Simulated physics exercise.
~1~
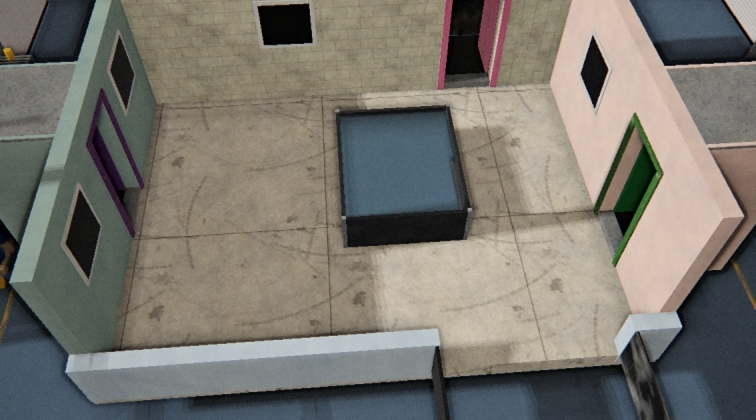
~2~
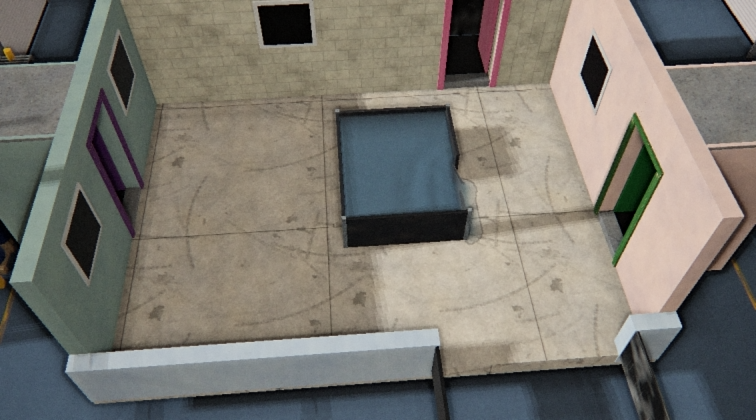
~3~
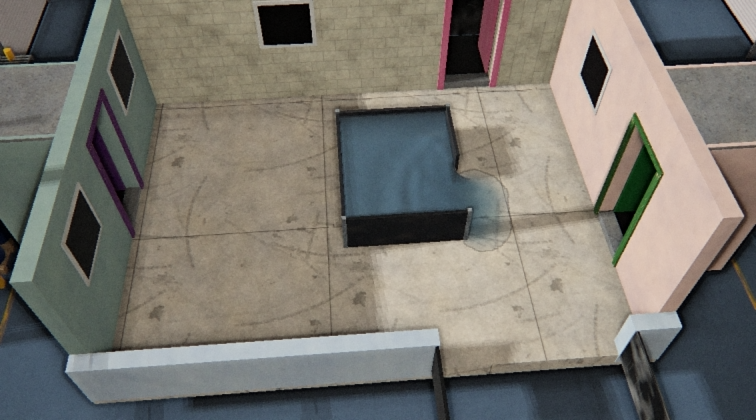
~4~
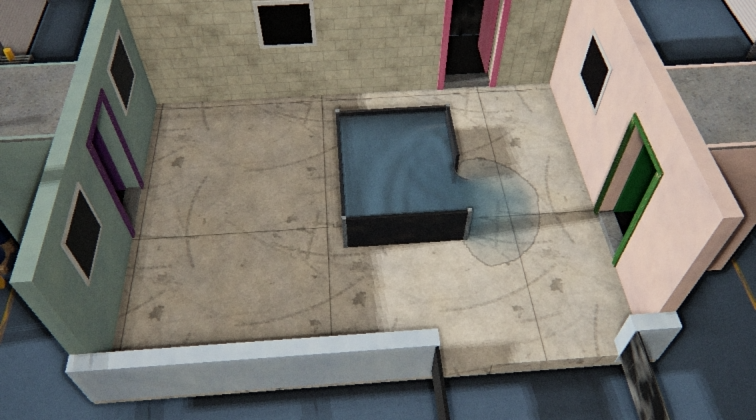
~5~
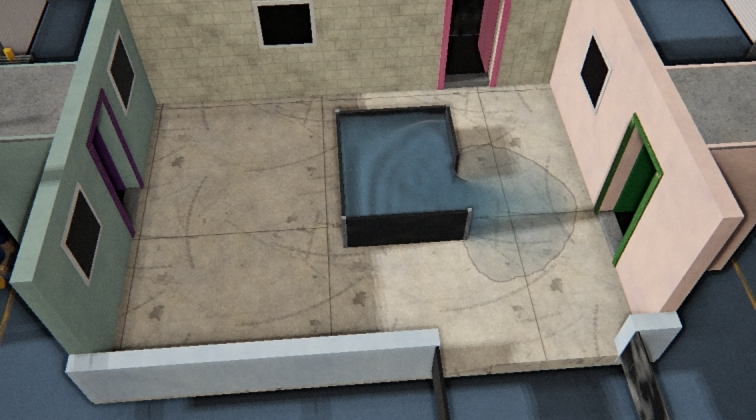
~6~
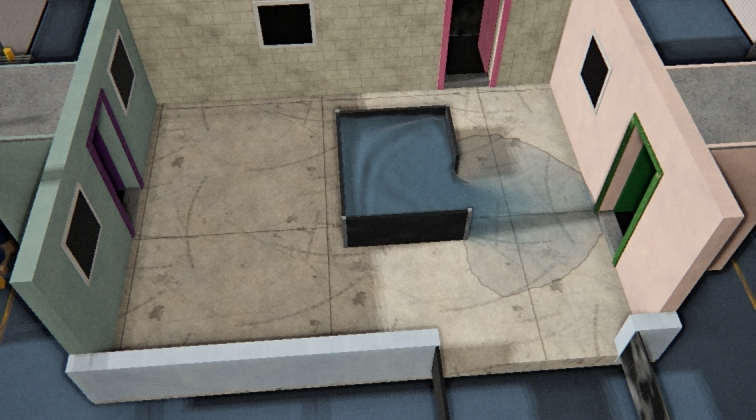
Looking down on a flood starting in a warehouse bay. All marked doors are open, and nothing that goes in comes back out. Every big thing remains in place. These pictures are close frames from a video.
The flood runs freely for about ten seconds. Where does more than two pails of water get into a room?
In order: The pink door will allow in no excess, the purple door will allow in no excess, the green door will allow in an excess.
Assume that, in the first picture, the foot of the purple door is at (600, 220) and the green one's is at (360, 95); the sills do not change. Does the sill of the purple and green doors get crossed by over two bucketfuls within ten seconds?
Lab note - purple door over limit, green door under limit.
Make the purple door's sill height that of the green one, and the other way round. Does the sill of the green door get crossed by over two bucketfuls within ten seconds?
Result - green door crosses the line.
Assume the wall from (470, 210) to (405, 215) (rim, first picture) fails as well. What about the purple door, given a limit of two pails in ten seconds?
The purple one ends up below.
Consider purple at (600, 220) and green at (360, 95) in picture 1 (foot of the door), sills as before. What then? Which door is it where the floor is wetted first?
I reckon it's the purple one.
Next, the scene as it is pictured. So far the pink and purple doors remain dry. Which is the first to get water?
Soonest: The one in pink.
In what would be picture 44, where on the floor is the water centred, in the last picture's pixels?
Close to (448, 186).
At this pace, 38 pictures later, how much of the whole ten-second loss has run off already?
Around 70 per cent.
A moment on, water covers 20 % of the floor; the pink door not reached, the purple door not reached, the green door over two buckets in.
Next, water covers 25 % of the floor; the pink door not reached, the purple door not reached, the green door far over two buckets in.
Then, water covers 35 % of the floor; the pink door wet at the sill, nothing in, the purple door not reached, the green door far over two buckets in.
Later, water covers 60 % of the floor; the pink door wet at the sill, nothing in, the purple door not reached, the green door far over two buckets in.
In the end, water covers 80 % of the floor; the pink door wet at the sill, nothing in, the purple door wet at the sill, nothing in, the green door far over two buckets in.
